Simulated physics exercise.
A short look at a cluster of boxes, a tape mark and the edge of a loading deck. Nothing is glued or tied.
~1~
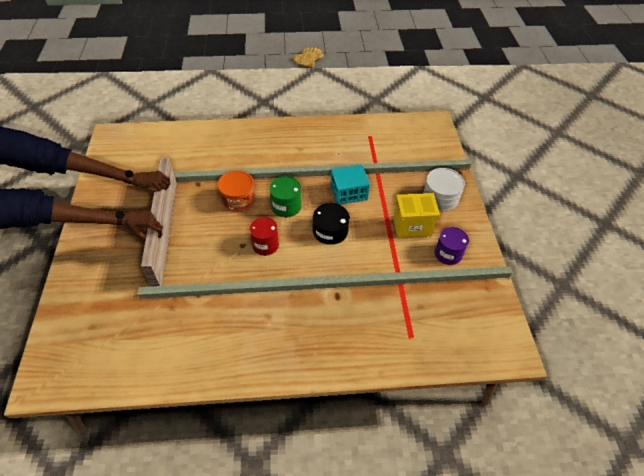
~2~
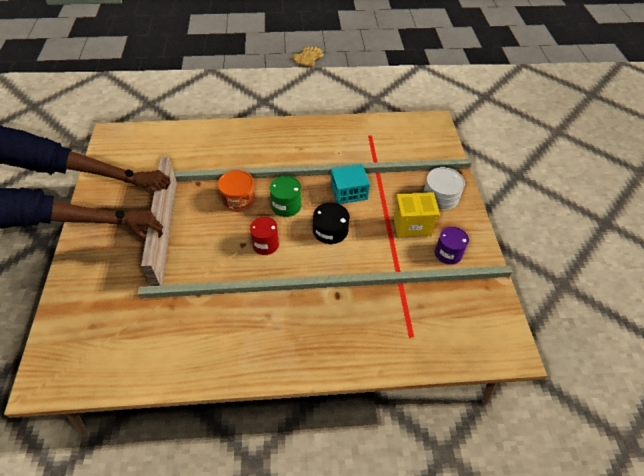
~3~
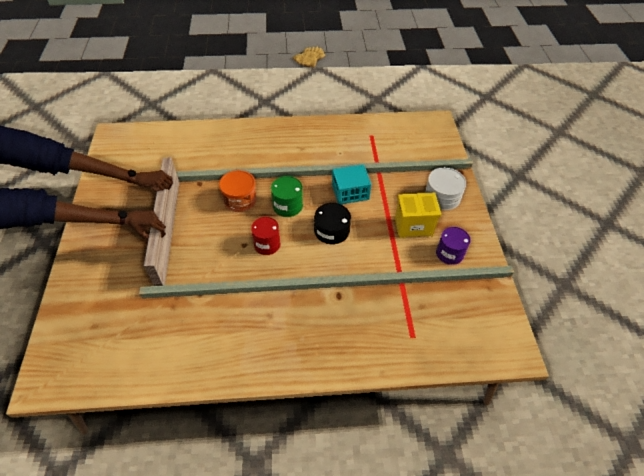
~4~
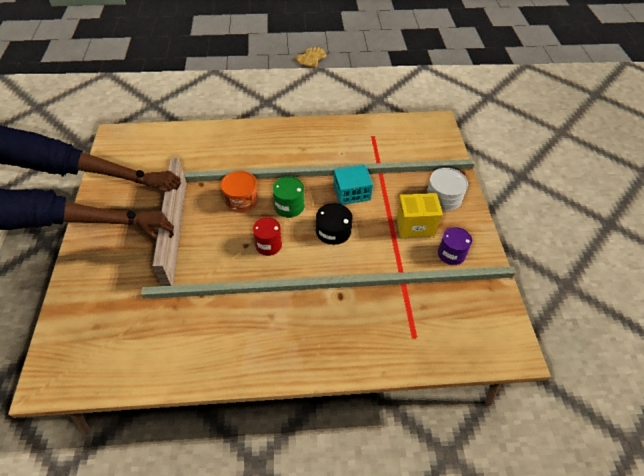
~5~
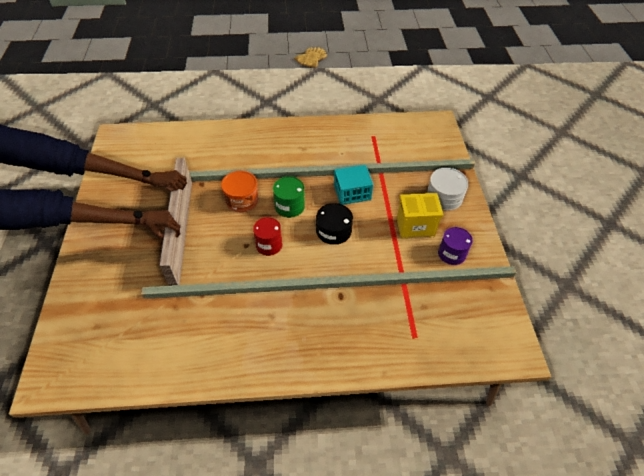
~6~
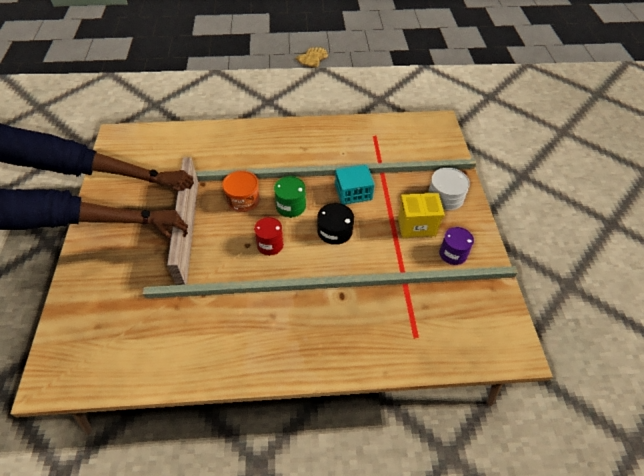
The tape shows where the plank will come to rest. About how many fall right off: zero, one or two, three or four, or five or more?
Here the number that fall off is zero.
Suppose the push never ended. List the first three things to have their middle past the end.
Earliest first: The white canister, then the yellow tote, then the turquoise crate.
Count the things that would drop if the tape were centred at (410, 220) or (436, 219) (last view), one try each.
Try by try, 0 and 2.
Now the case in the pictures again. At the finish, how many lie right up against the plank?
3 of them.
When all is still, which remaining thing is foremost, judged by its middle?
The white canister ends nearest.
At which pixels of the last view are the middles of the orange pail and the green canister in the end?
About (402, 177), and the other about (406, 201).
Soon after, none off yet; white canister at rest near (448, 189); purple canister at rest near (456, 246); yellow tote at rest near (420, 216).
Then, none off yet; white canister at rest near (448, 189); purple canister at rest near (456, 246); yellow tote moved a little near (435, 213).
At rest, the number that fall off is zero.
